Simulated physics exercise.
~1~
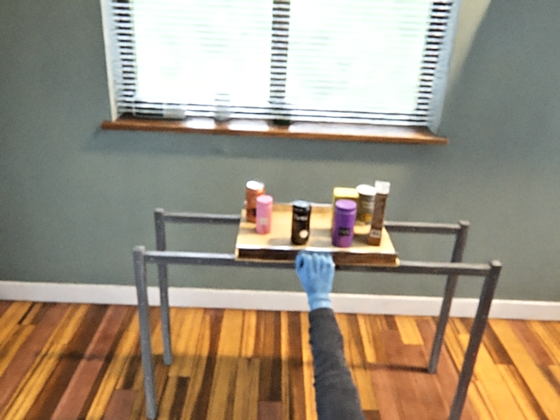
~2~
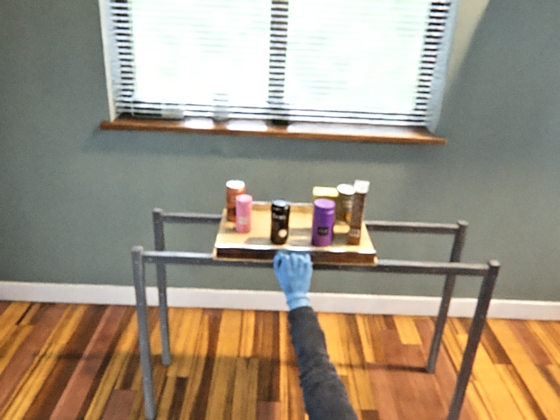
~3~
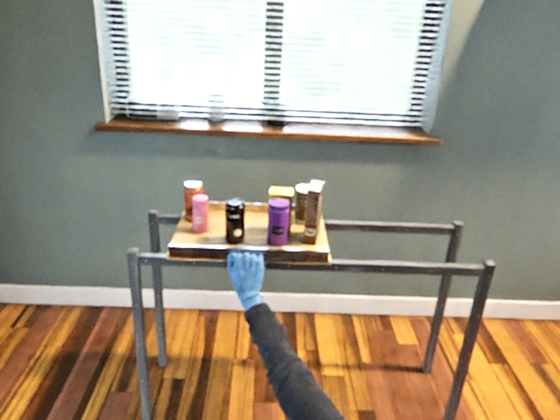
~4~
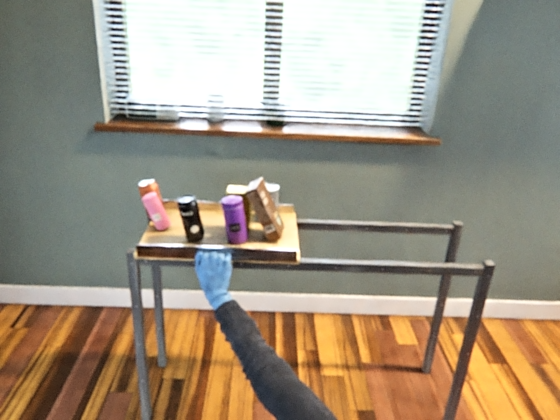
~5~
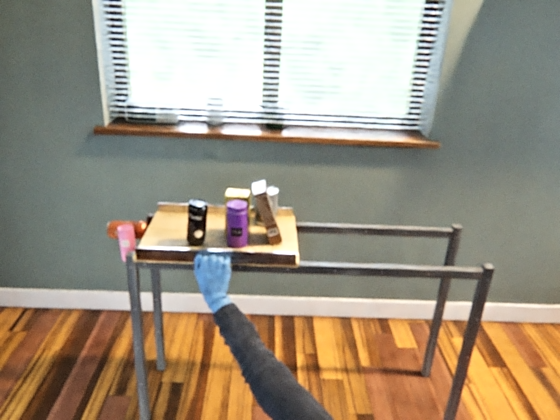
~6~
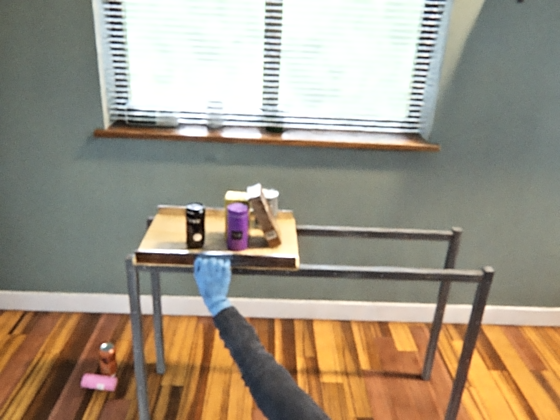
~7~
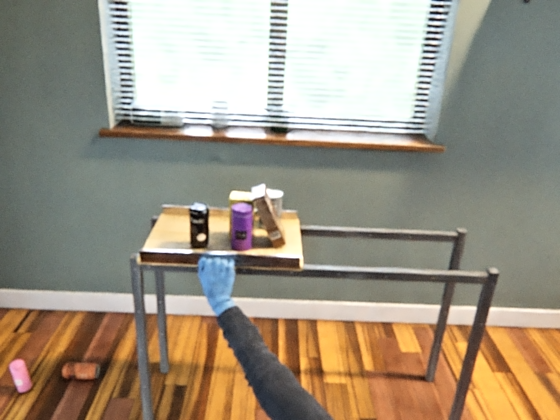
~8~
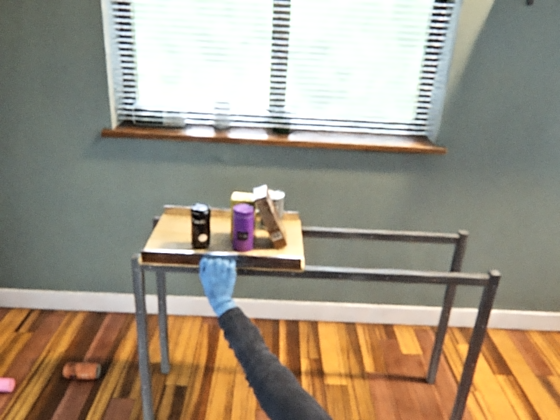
A gloved hand slides a tray left until two containers tumble onto the floor.
